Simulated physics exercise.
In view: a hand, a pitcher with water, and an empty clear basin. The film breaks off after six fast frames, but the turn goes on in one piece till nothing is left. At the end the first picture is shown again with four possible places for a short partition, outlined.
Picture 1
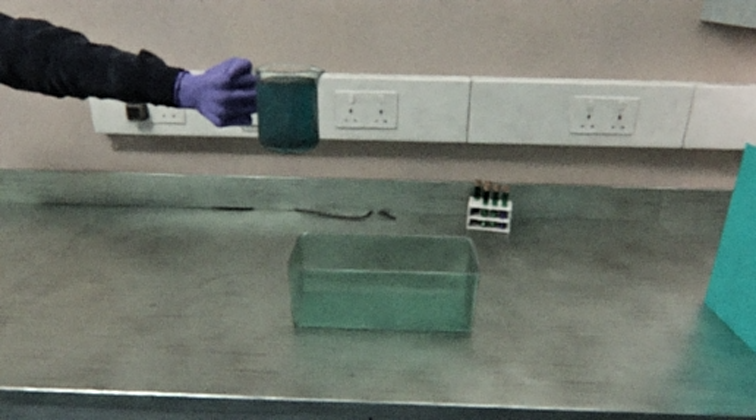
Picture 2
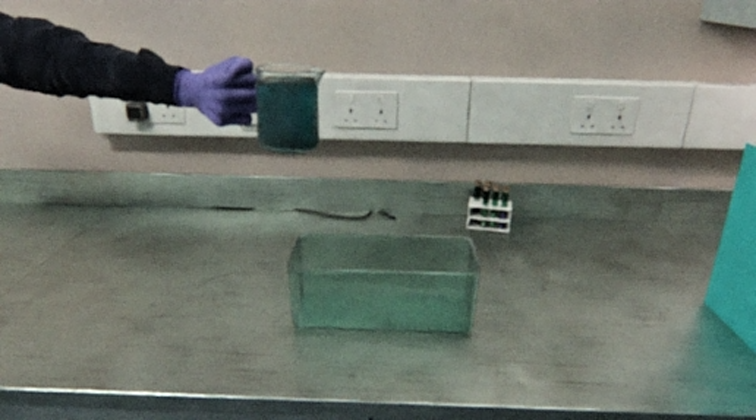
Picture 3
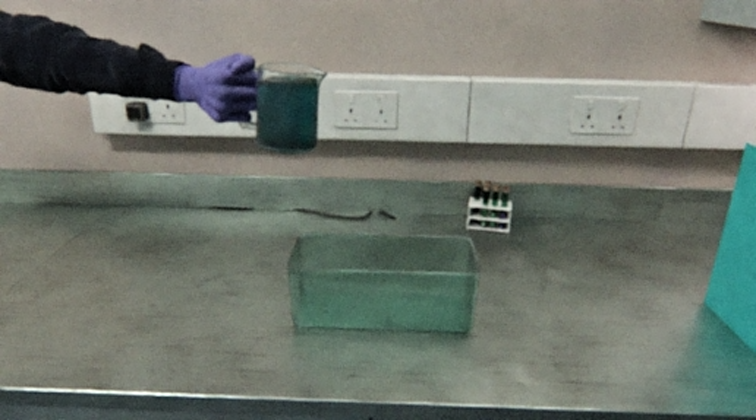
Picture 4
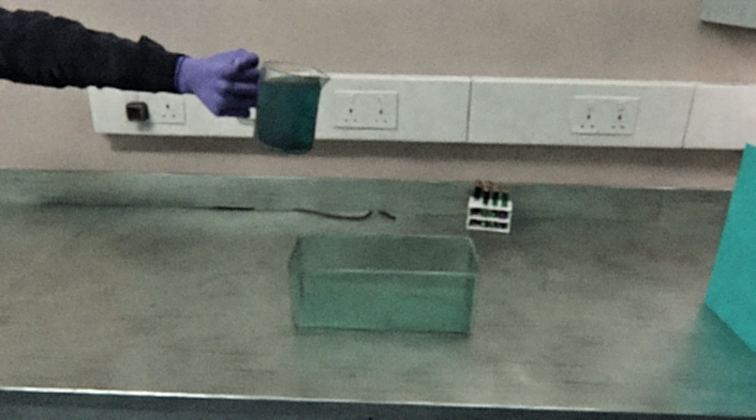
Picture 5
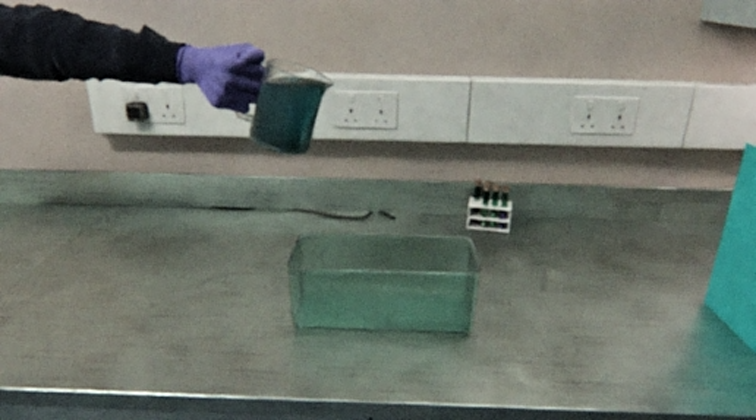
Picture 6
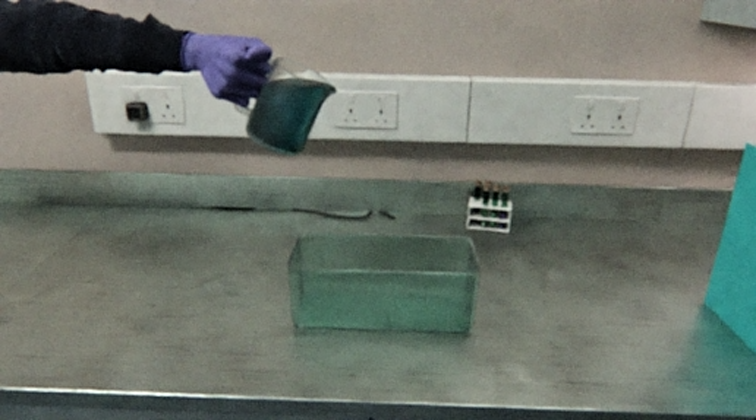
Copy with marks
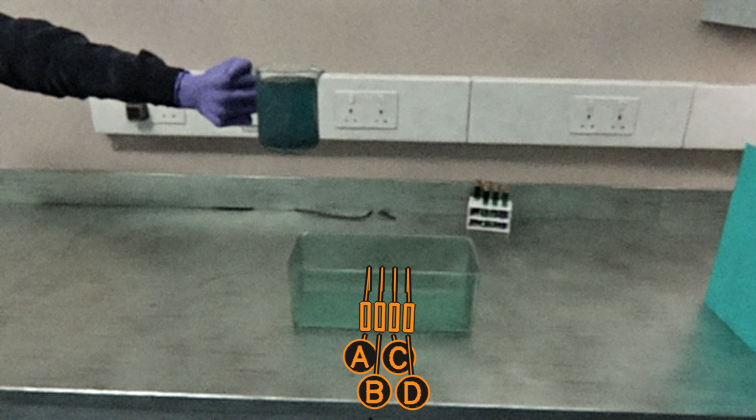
Purple-gloved hand holding a pitcher of blue-green water upright above a clear basin on a metal counter, then gradually tilting it rightward.
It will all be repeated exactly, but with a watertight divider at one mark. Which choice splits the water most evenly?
Choose C.
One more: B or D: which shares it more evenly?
That is position B.
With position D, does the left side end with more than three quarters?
Yes, it does.
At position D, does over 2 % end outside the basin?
Yes.
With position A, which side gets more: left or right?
More ends on the right.
On the marked copy, A at (365, 334); B at (379, 335); C at (393, 335); D at (407, 336).
If A is chosen, about 7 % ends left of the wall and 88 % right of it; 4 % is lost outside.
If B is chosen, about 17 % ends left of the wall and 79 % right of it; 4 % is lost outside.
If C is chosen, about 52 % ends left of the wall and 44 % right of it; 3 % is lost outside.
If D is chosen, about 89 % ends left of the wall and 4 % right of it; 7 % is lost outside.
